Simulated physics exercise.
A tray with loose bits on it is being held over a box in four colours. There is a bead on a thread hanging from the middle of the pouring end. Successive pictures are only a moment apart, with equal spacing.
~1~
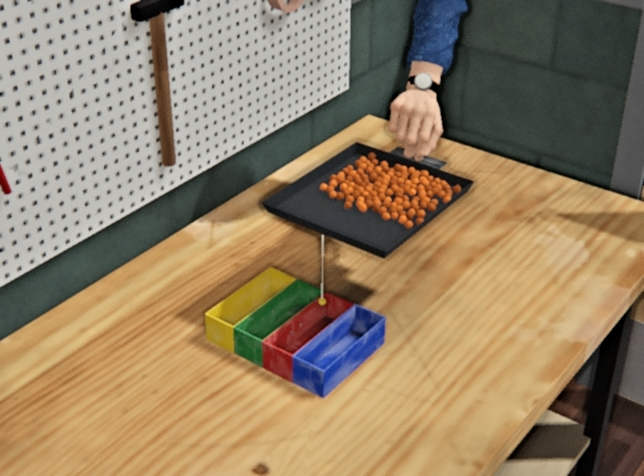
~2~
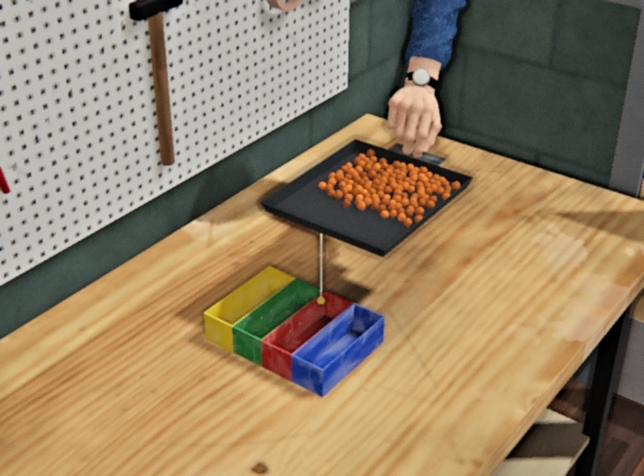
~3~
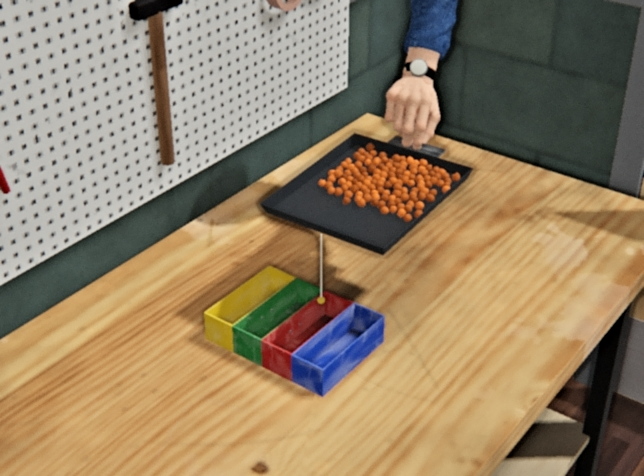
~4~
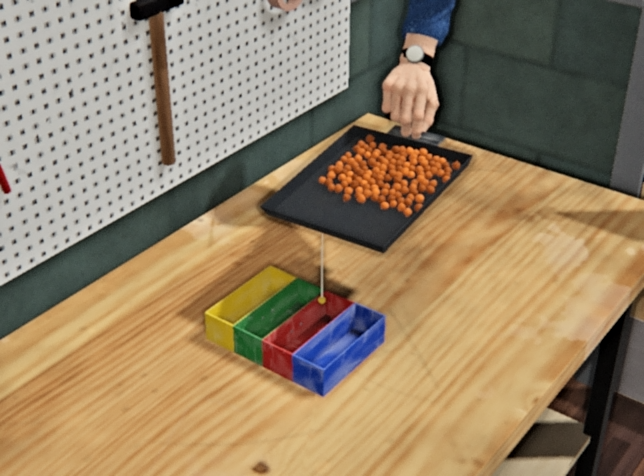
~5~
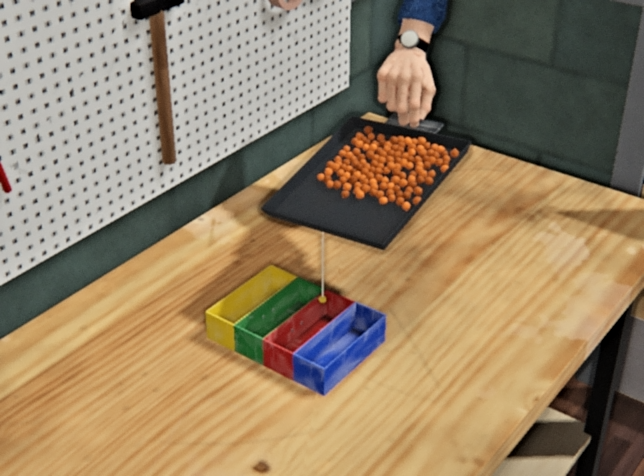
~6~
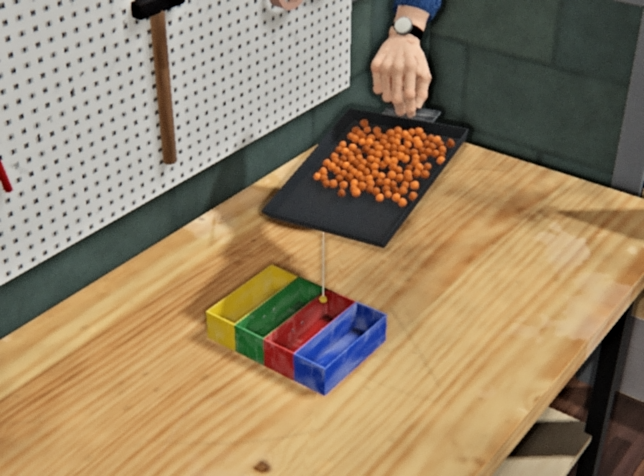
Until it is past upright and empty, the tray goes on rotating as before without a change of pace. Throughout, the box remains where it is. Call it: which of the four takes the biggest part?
The yellow compartment.
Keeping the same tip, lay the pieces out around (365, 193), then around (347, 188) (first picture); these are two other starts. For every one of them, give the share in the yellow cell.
Roughly 50 per cent, and 50 per cent.
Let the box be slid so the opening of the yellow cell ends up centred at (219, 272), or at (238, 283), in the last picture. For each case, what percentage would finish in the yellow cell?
First some 0, then 20 per cent.
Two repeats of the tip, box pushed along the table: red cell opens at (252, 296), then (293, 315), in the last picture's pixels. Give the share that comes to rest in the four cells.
You'd get 90 per cent first and 90 per cent second.
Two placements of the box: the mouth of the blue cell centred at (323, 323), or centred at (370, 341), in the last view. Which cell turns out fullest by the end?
The first time it is green; the second time it is the yellow cell.
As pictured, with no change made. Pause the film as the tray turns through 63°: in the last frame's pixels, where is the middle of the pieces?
About (280, 227).
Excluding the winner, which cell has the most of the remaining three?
Second: Green.
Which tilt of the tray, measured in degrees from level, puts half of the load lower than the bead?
Roughly 80°.
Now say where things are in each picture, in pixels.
Corners of the pouring end near (268, 202) and (385, 248), level; middle of the load near (384, 188), coated peanuts; bead on its thread near (322, 302); yellow cell near (220, 331); green cell near (248, 345); red cell near (278, 359); blue cell near (308, 374), in the first picture.
Corners of the pouring end near (267, 201) and (383, 246), level; middle of the load near (382, 186), in the second picture.
Corners of the pouring end near (266, 203) and (383, 245), tipped barely, lowest at the left corner; middle of the load near (382, 181), in the third picture.
Corners of the pouring end near (266, 205) and (382, 243), tipped a little, lowest at the left corner; middle of the load near (382, 174), in the fourth picture.
Corners of the pouring end near (267, 207) and (382, 240), tipped clearly, lowest at the left corner; middle of the load near (381, 167), in the fifth picture.
Corners of the pouring end near (267, 209) and (381, 239), tipped clearly, lowest at the left corner; middle of the load near (387, 160), near a third on the move; yellow cell near (221, 329); green cell near (250, 342); red cell near (279, 357); blue cell near (310, 372), in the sixth picture.
Shortly afterwards, tray tipped steeply; near half on the tray; a little in the yellow cell; a little in the green cell; near a third falling or outside the box.
Next, tray tipped past a quarter turn; only a few on the tray; near half in the yellow cell; near a quarter in the green cell; only a few in the red cell; near a quarter falling or outside the box.
Some moments later, tray tipped past a quarter turn; near half in the yellow cell; near a quarter in the green cell; only a few in the red cell; a little falling or outside the box.
In the end, tray tipped past a quarter turn; near half in the yellow cell; near a quarter in the green cell; only a few in the red cell; none at all in the blue cell; a little outside the box.
